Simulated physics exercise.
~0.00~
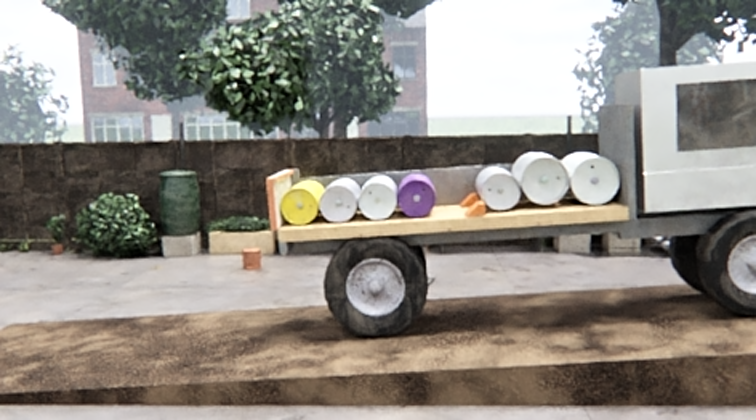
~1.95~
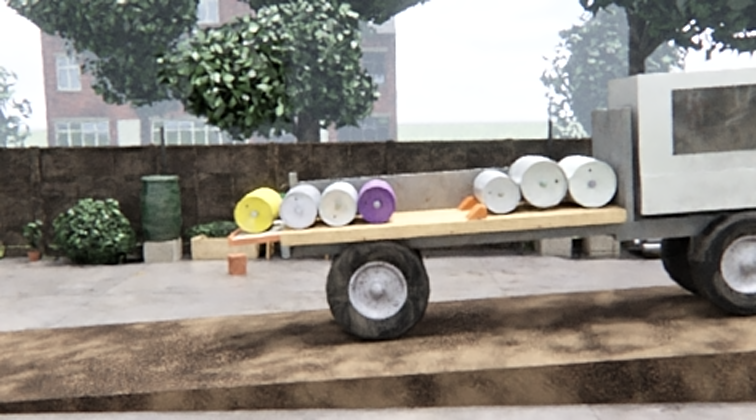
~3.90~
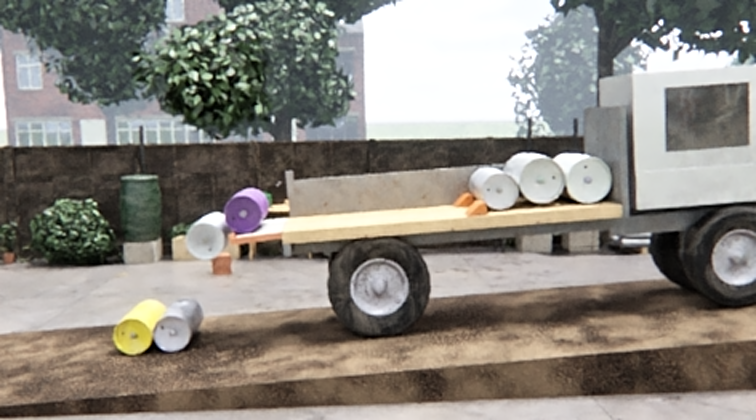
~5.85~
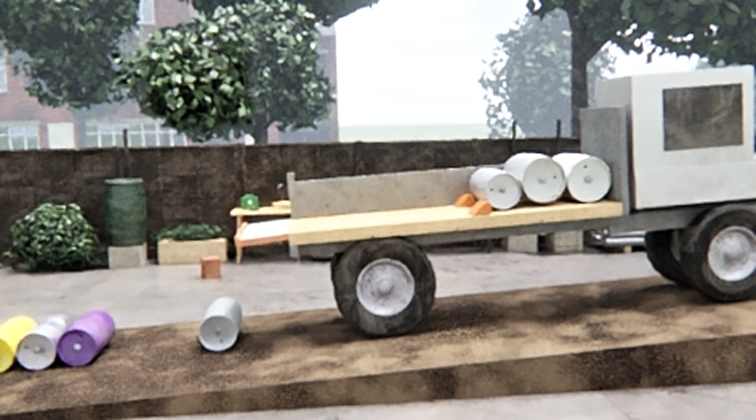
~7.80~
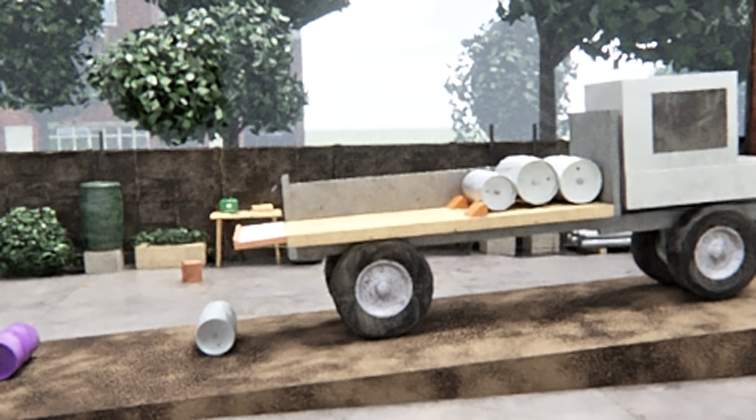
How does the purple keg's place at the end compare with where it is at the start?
At the start the purple keg lies on the truck bed with the other kegs. By the end it is down on the ground at the far left, well behind the truck.
